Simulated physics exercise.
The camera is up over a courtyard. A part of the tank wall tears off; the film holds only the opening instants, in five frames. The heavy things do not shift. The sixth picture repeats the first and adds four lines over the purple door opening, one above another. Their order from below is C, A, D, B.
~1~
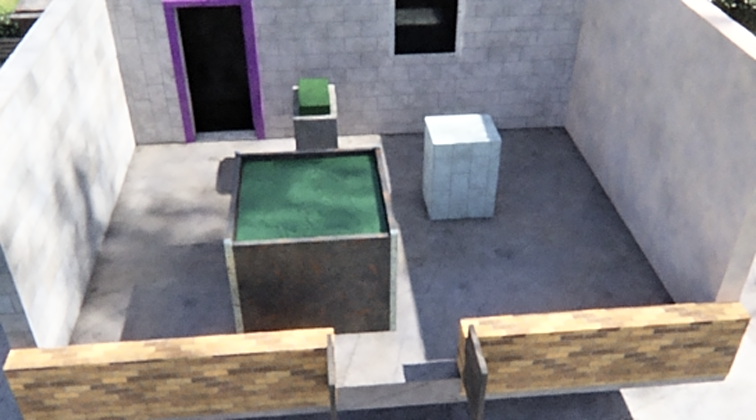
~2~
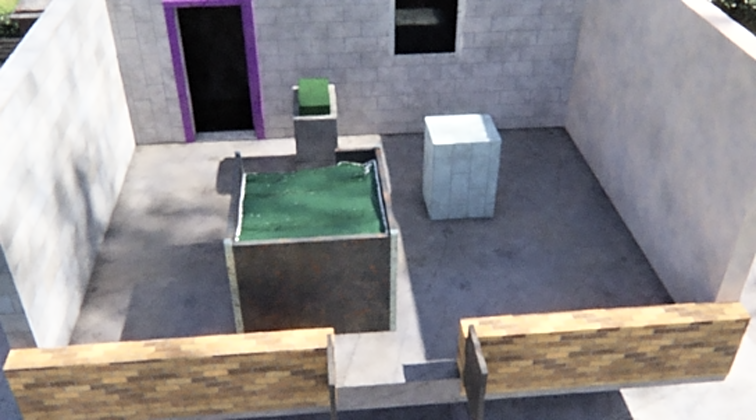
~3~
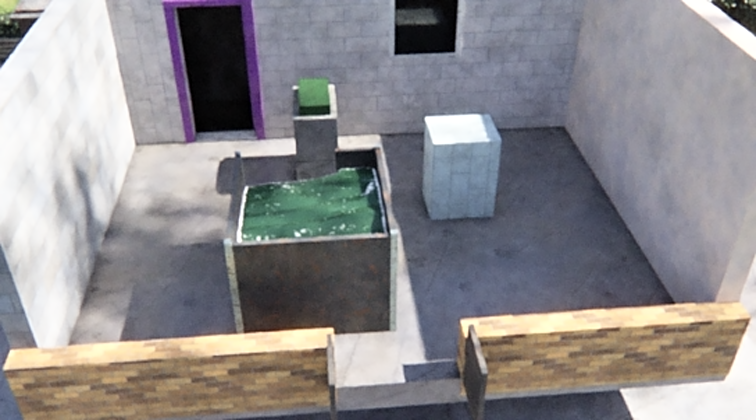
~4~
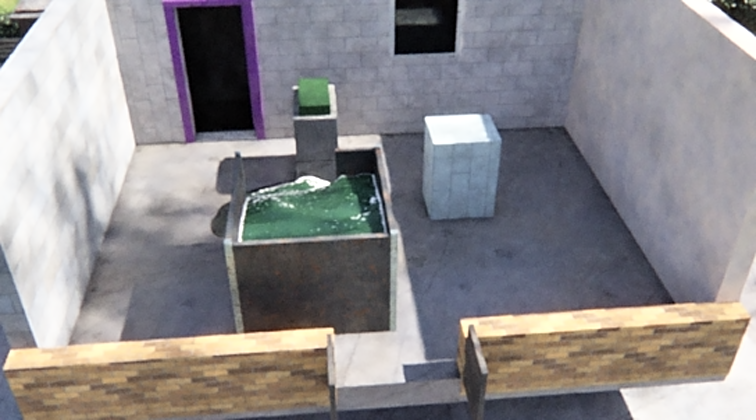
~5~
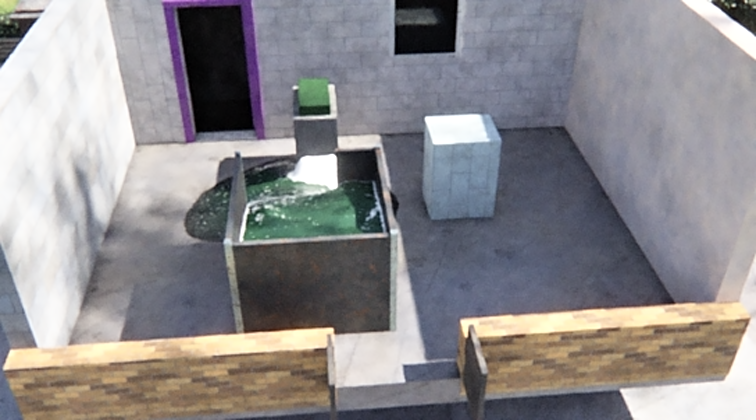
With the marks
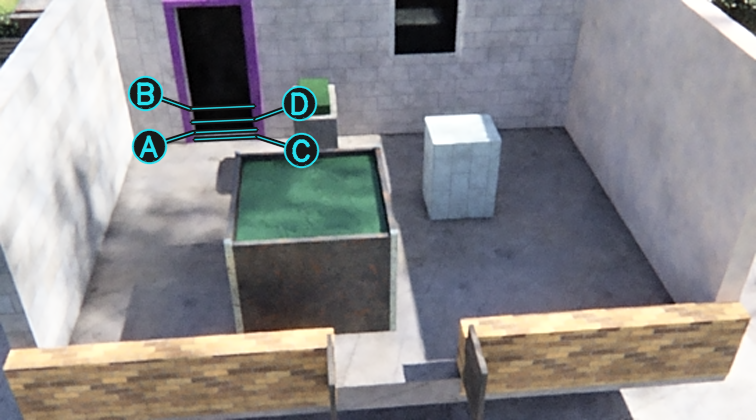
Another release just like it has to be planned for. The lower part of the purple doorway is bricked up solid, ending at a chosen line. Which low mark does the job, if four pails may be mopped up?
Go for B.
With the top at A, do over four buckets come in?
Yes, that goes wrong.
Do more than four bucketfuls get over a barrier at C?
Yes, it does.
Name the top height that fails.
The answer is D.
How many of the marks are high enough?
One of them.
In cyan, A at (225, 131); B at (222, 107); C at (226, 138); D at (223, 120); from the bottom up C, A, D, B.
With A, dozens of bucketfuls pour in.
With B, a splash gets over, under a bucket.
With C, dozens of bucketfuls pour in.
With D, about 11 bucketfuls get in.
